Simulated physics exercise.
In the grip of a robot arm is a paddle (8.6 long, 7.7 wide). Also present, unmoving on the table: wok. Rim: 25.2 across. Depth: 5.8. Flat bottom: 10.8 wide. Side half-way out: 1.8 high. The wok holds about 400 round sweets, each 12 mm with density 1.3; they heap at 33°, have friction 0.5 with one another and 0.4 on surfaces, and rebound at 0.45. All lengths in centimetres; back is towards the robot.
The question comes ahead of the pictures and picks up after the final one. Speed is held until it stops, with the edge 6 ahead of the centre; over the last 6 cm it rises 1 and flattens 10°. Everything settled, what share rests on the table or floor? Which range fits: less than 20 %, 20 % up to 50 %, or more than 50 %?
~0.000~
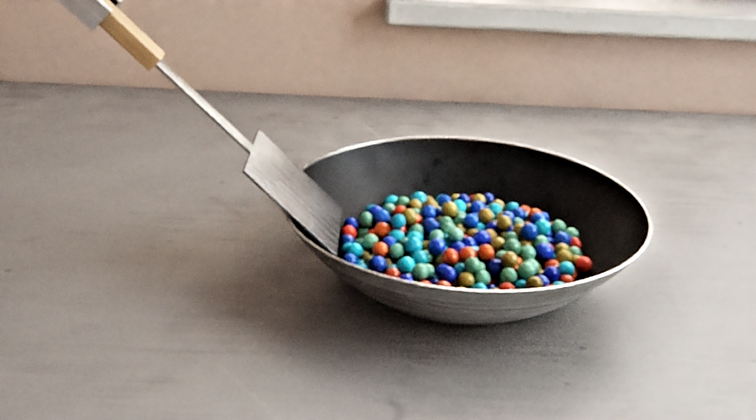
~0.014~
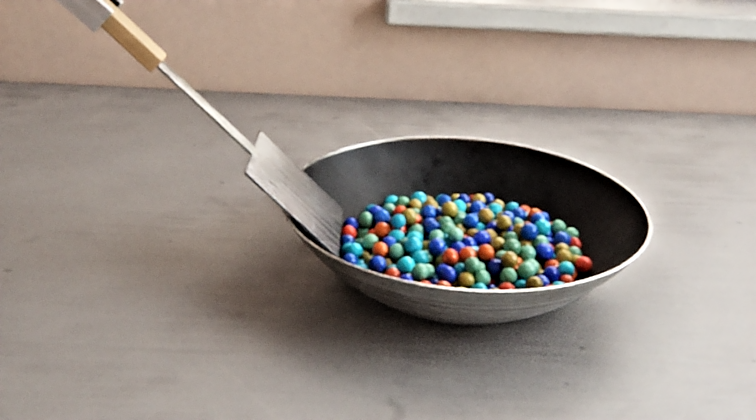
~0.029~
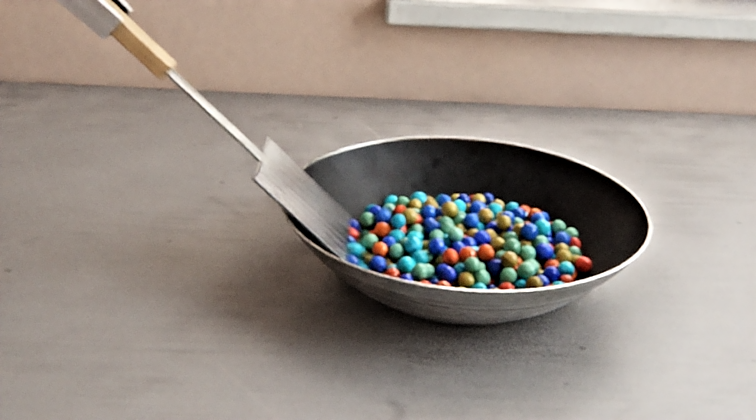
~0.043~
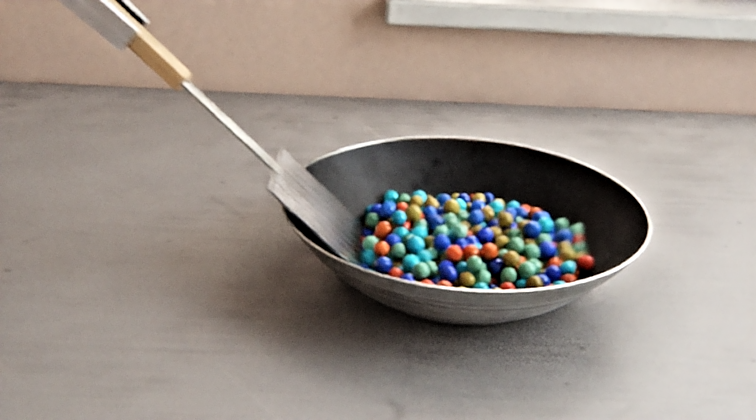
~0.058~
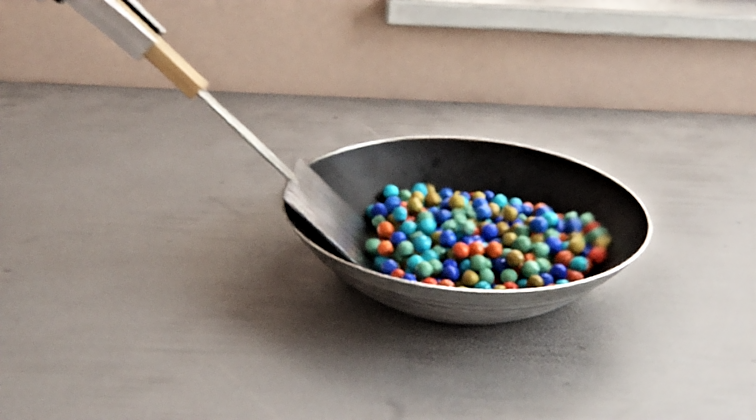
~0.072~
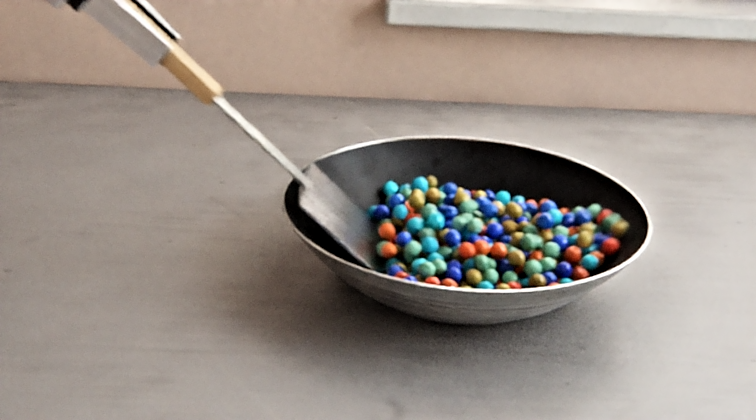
The range that fits is less than 20 %.
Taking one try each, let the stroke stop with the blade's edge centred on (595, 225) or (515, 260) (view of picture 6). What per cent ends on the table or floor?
Estimates, in order: 40 % and 0 %.
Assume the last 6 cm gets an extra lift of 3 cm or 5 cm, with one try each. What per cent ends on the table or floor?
Roughly 5 % and then 15 %.
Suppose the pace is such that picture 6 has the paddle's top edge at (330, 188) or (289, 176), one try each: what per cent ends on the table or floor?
I'd estimate some 5 and 5 in a hundred.
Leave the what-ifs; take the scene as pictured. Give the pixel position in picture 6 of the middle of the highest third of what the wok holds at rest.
It is centred near (575, 224).
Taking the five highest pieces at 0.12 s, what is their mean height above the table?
Somewhere around 7 centimetres high.
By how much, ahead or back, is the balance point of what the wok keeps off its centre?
4.5 cm ahead.
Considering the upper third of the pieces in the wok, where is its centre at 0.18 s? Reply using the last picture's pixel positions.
Around (562, 225).
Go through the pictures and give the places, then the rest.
The first frame shows the paddle top edge at (251, 150), sloping 44°; upper third of the load around (468, 240), from x 345 to 585, top at y 200; 405 in the wok.
The second frame shows the paddle top edge at (252, 151), sloping 44°; upper third of the load around (468, 240), from x 345 to 585, top at y 200.
The third frame shows the paddle top edge at (261, 158), sloping 44°; upper third of the load around (468, 240), from x 350 to 585, top at y 200.
The fourth frame shows the paddle top edge at (275, 168), sloping 44°; upper third of the load around (465, 236), from x 360 to 585, top at y 200.
The fifth frame shows the paddle top edge at (290, 176), sloping 44°; upper third of the load around (480, 233), from x 375 to 600, top at y 190.
The sixth frame shows the paddle top edge at (305, 183), sloping 44°; upper third of the load around (489, 230), from x 375 to 620, top at y 185; 405 in the wok.
After 0.12 s, sloping 44°, highest piece 8 above the table; 404 in the wok, 1 on the blade or in flight.
After 0.18 s, sloping 40°, highest piece 8 above the table; 401 in the wok, 4 on the blade or in flight.
After 0.40 s, sloping 34°, highest piece 7 above the table; 385 in the wok, 19 on the table or floor, 1 on the blade or in flight.
After 1.45 s, sloping 34°, highest piece 6 above the table; 383 in the wok, 22 on the table or floor.
In the end, 383 in the wok, 22 on the table or floor. That is 5 % on the table or floor.
